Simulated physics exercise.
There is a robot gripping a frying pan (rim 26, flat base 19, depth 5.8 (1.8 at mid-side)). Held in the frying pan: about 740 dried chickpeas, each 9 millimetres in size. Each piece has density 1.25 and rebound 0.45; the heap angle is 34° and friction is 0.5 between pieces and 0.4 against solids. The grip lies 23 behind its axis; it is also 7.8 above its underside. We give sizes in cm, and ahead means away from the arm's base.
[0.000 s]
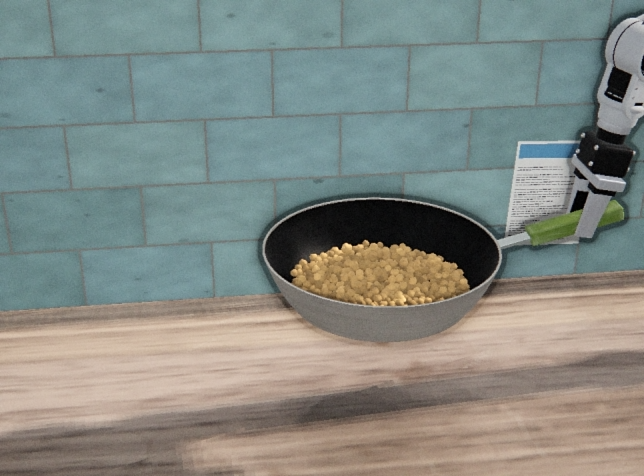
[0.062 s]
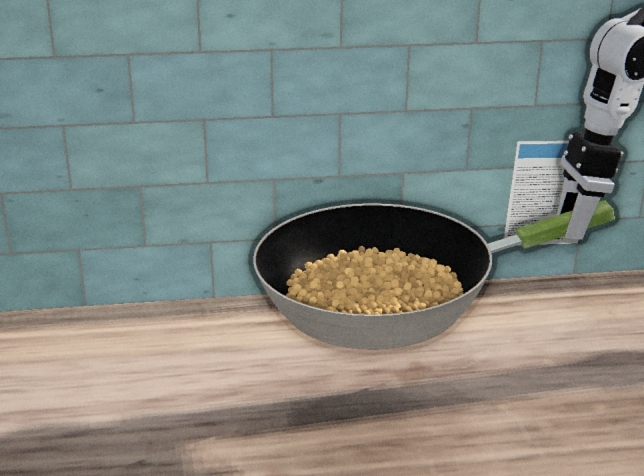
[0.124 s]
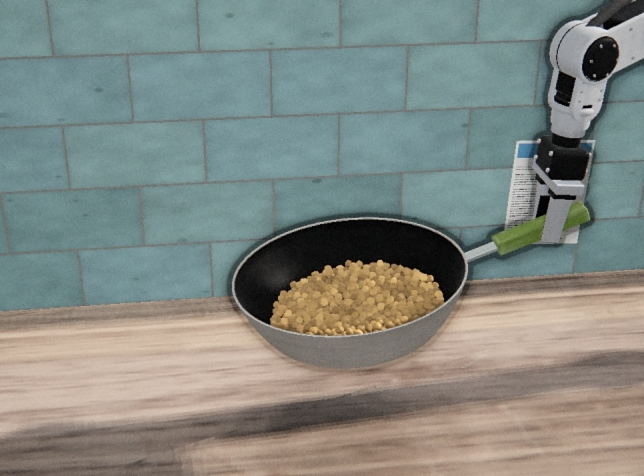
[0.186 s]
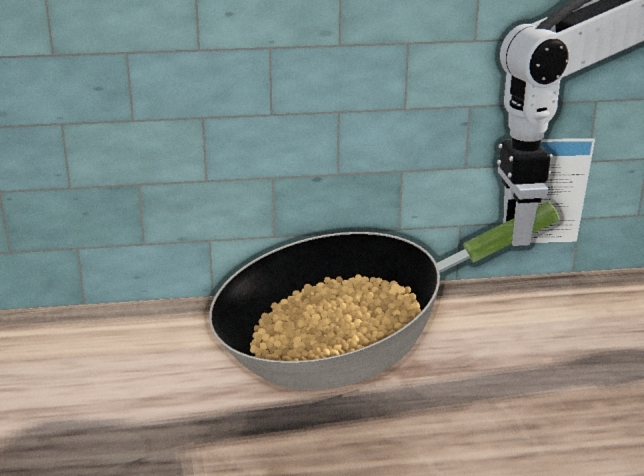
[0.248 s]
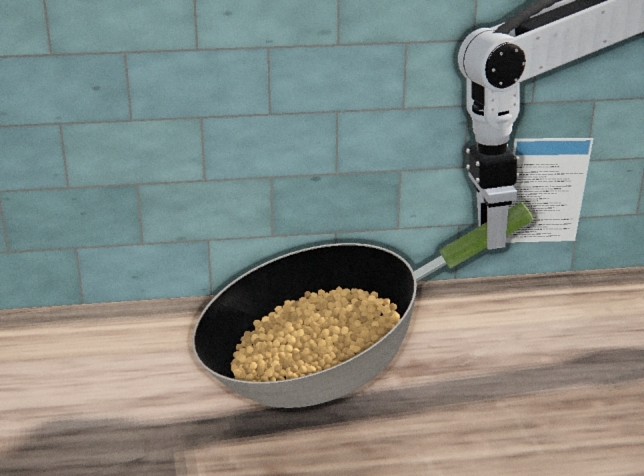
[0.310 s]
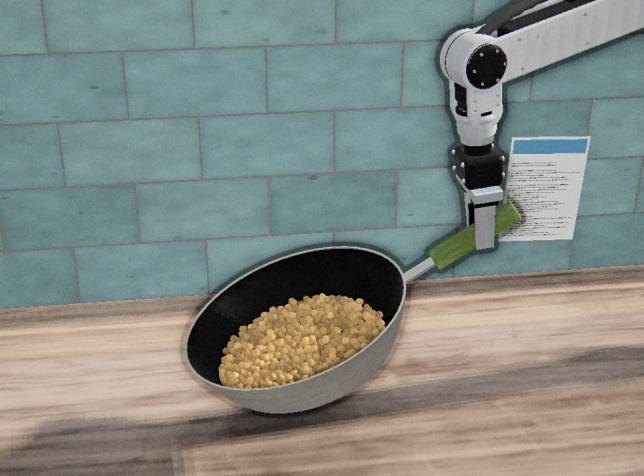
The clip opens with a robot arm gripping the green handle of a dark frying pan holding a heap of dried chickpeas, above a wooden counter against blue-green tiles. The arm moves the pan left and slightly down, gradually tilting its far side lower, while the chickpeas stay heaped inside.
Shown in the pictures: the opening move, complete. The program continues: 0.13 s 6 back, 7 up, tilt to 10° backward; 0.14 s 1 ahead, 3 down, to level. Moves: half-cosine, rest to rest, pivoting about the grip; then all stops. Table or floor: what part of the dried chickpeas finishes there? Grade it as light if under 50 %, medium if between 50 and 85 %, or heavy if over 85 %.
Grade: Light, under 50 %.
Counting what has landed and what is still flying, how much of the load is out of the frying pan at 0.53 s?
100 per cent, more or less, by then.
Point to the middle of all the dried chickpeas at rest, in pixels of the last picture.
Near pixel (372, 263).
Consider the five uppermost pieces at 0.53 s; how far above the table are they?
Close to 57 cm.
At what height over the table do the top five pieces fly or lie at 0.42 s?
Height: Approx. 36 cm.
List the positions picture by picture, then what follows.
In the first frame, frying pan middle at (380, 271), level; upper third of the load around (382, 280), from x 290 to 470, top at y 245; 741 in the frying pan.
In the second frame, frying pan middle at (372, 278), tilted 2° forward; upper third of the load around (390, 285), from x 290 to 460, top at y 250.
In the third frame, frying pan middle at (351, 295), tilted 6° forward; upper third of the load around (389, 298), from x 275 to 445, top at y 265.
In the fourth frame, frying pan middle at (328, 314), tilted 12° forward; upper third of the load around (378, 313), from x 255 to 420, top at y 280.
In the fifth frame, frying pan middle at (310, 329), tilted 16° forward; upper third of the load around (358, 326), from x 235 to 400, top at y 290.
In the sixth frame, frying pan middle at (302, 334), tilted 18° forward; upper third of the load around (341, 331), from x 225 to 385, top at y 295; 741 in the frying pan.
By 0.42 s, tilted 8° backward, highest piece 36 above the table; 741 in the frying pan.
By 0.53 s, tilted 3° backward, highest piece 58 above the table; 741 in flight or on a rim.
By 0.78 s, level, highest piece 63 above the table; 220 in the frying pan, 521 in flight or on a rim.
By 1.83 s, level, highest piece 32 above the table; 606 in the frying pan, 135 on the table or floor.
Final count, 606 in the frying pan, 135 on the table or floor. That is 18 % on the table or floor.
